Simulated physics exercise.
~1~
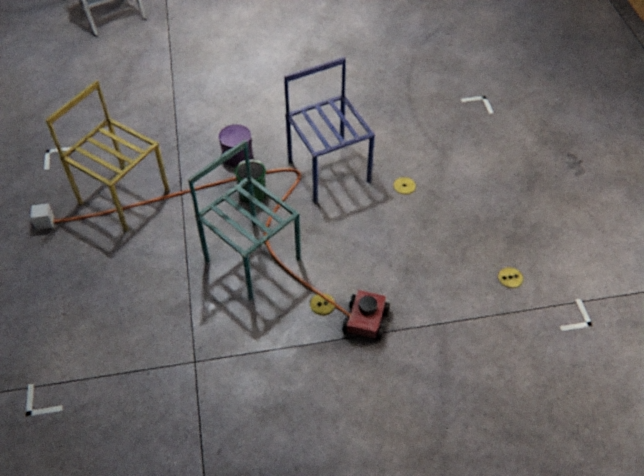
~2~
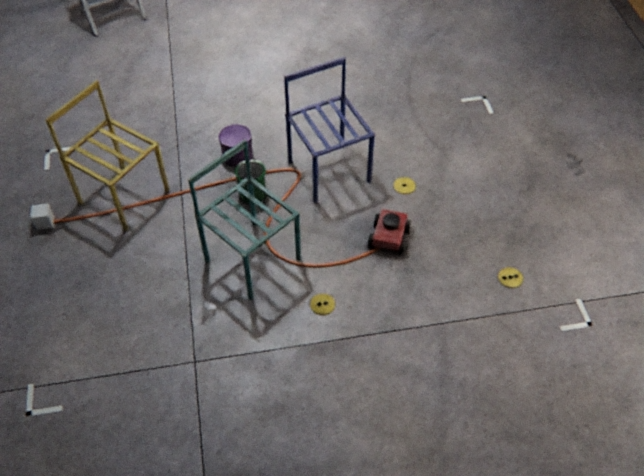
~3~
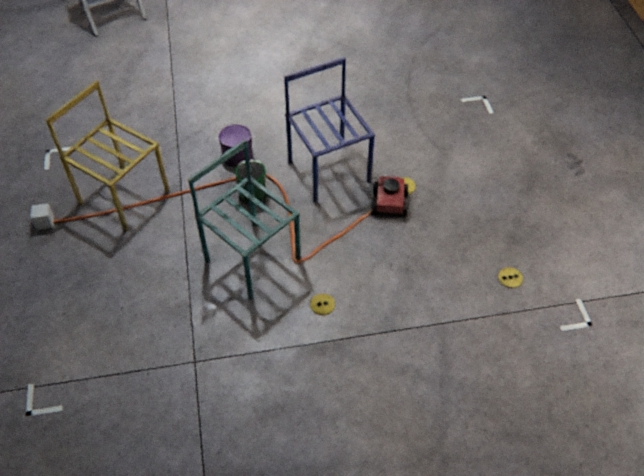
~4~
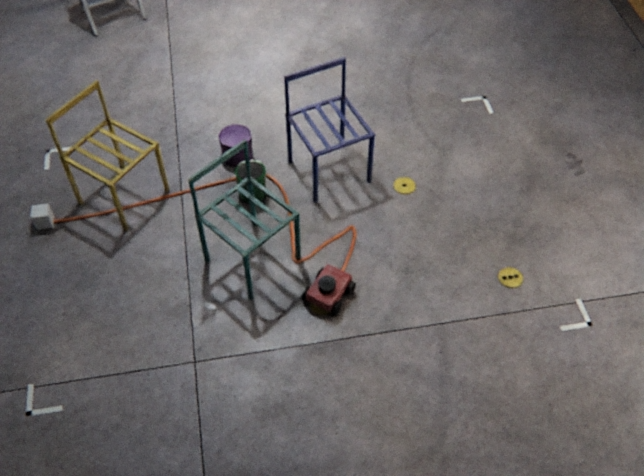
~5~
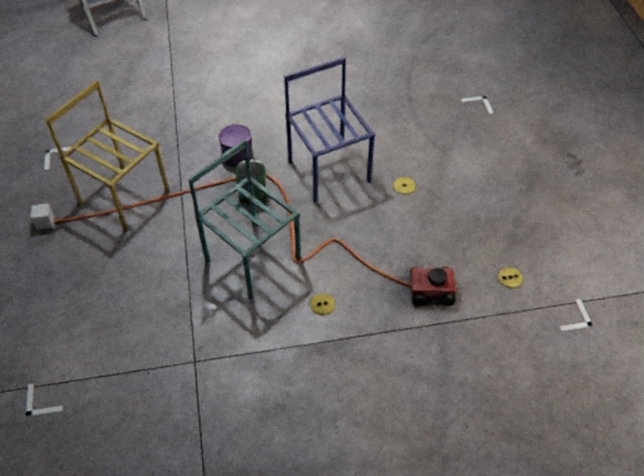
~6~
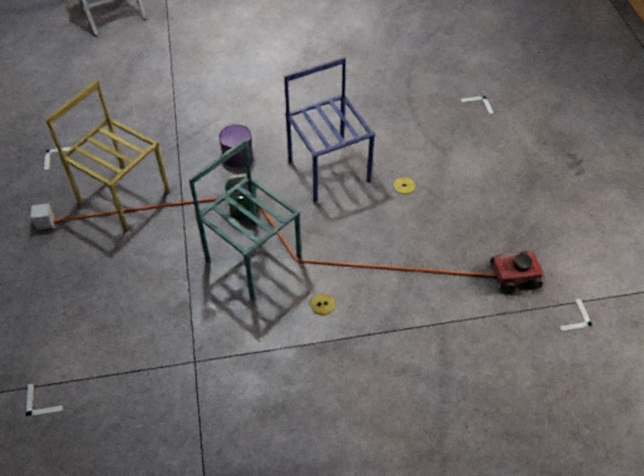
A small red cart tows an orange lead between yellow marks, finally dragging the green pot slightly.
